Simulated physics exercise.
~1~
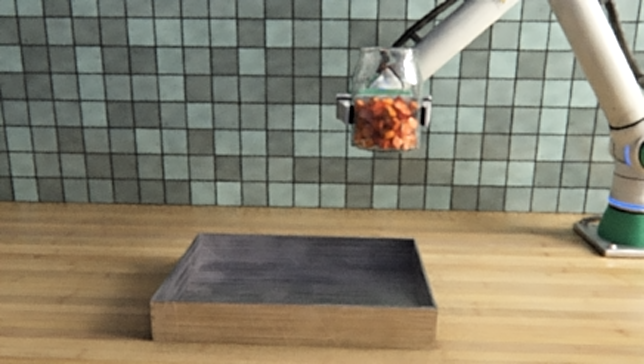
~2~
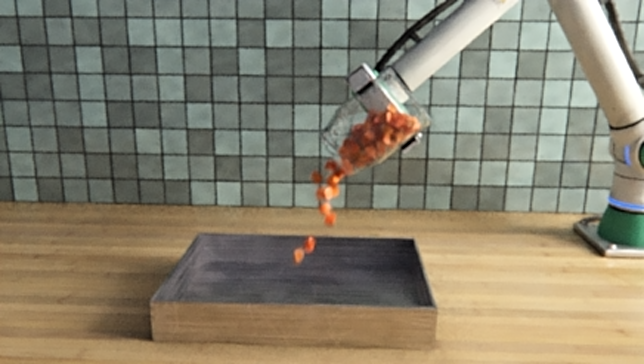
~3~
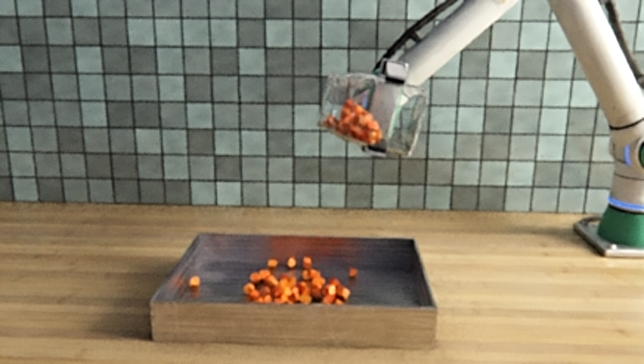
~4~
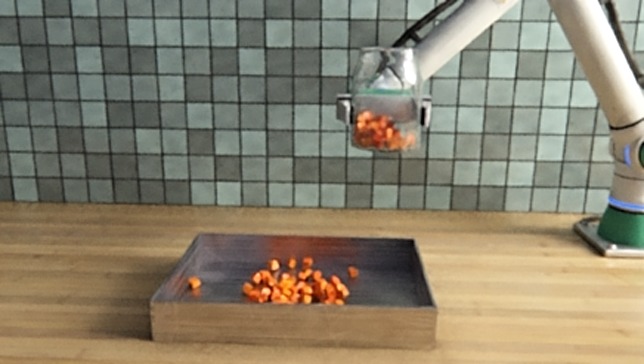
On a wooden counter before a green tiled wall, a robot arm tips a clear jar of orange vegetable dice to the left, spilling many into a shallow tray, then turns it upright again with some pieces still inside.
